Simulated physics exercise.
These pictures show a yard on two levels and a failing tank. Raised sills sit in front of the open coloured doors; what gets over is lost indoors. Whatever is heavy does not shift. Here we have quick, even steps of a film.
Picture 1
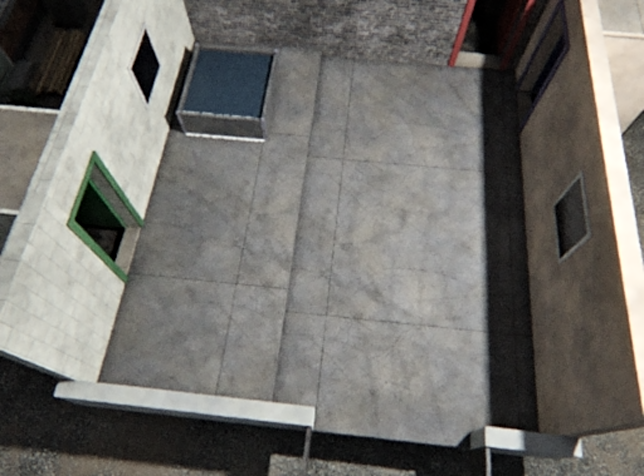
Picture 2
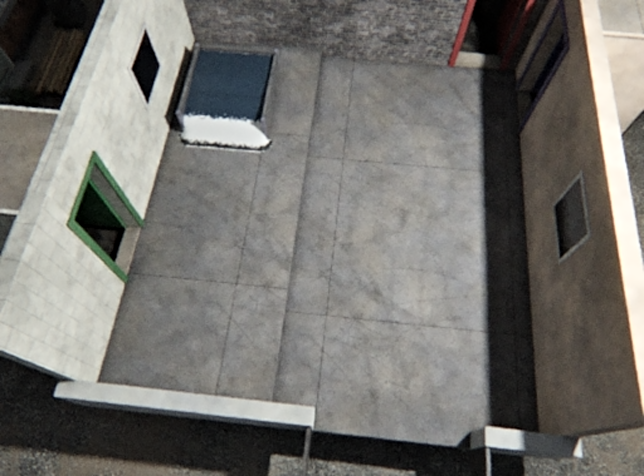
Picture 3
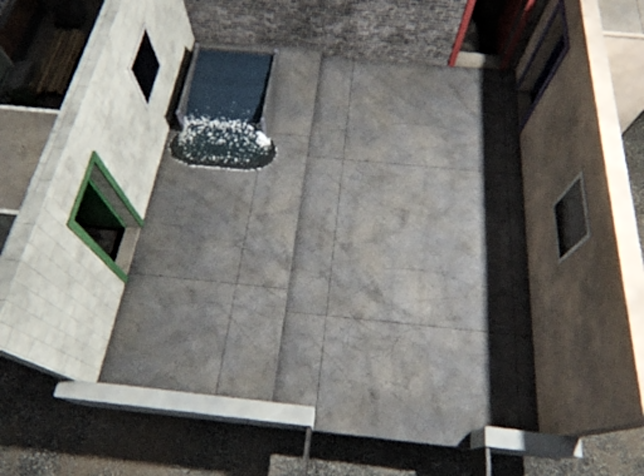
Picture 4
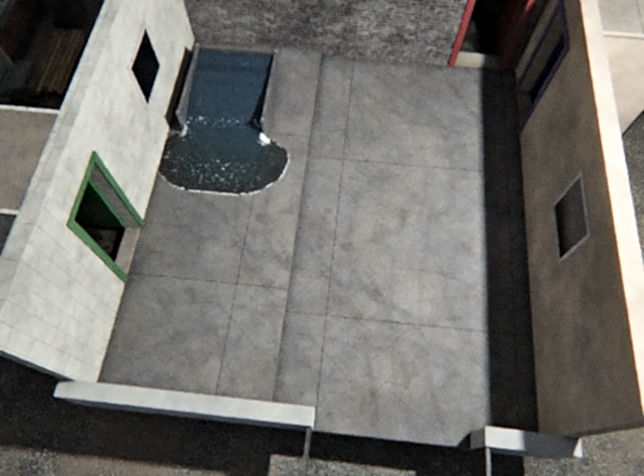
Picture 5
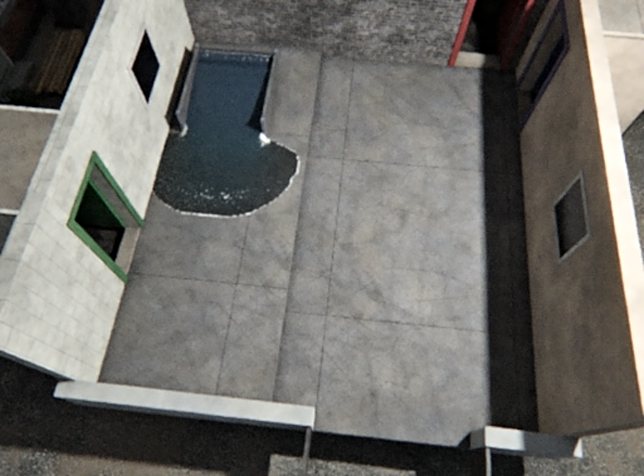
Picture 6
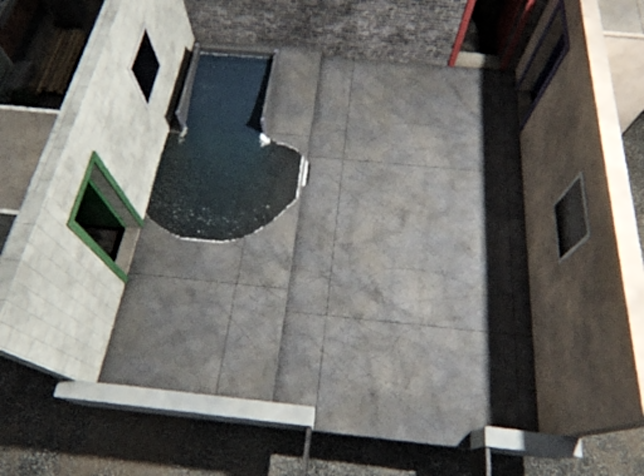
Water pours from the open tank and spreads across the grey yard in a rounded pool.
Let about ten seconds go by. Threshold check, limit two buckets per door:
The red door will get two buckets at most, the blue door will get two buckets at most, the green door will get more than two buckets.
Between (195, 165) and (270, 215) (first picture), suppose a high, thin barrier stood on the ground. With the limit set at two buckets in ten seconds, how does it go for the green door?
Looks like the green door doesn't reach that amount here.
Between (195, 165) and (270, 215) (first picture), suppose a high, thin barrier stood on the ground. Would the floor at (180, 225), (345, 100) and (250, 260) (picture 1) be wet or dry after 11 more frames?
Reading the points as listed, I get deluged, then left untouched, then left untouched.
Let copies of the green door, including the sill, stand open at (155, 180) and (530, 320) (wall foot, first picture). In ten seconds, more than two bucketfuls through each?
Exceeds it; stays within it.
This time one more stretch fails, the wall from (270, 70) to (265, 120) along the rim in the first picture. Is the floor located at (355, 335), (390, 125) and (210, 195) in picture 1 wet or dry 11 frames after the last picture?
First unwetted, second soaked, third unwetted.
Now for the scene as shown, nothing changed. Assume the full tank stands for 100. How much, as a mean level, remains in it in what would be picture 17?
26 % or so.
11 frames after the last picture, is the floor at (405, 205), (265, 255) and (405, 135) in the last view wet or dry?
Lab note, in the order given: Unwetted, wet through, unwetted.
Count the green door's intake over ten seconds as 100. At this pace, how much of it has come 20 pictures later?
Some 55 in a hundred.
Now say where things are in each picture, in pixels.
In the first picture, still water in the open tank at (230, 84).
In the second picture, the front is at (183, 138), out from the gap at (225, 130).
In the third picture, water pours out at (225, 130) and has run to (174, 148).
In the fourth picture, water pours out at (225, 131) and has run to (160, 163).
In the fifth picture, water pours out at (225, 131) and has run to (173, 203).
In the sixth picture, water pours out at (225, 131) and has run to (183, 233).
A moment on, water covers 25 % of the floor; the red door not reached, the blue door not reached, the green door wet at the sill, nothing in.
Next, water covers 35 % of the floor; the red door not reached, the blue door not reached, the green door under two buckets in.
Then, water covers 40 % of the floor; the red door not reached, the blue door not reached, the green door under two buckets in.
Later, water covers 45 % of the floor; the red door not reached, the blue door not reached, the green door over two buckets in.
In the end, water covers 60 % of the floor; the red door not reached, the blue door not reached, the green door over two buckets in.
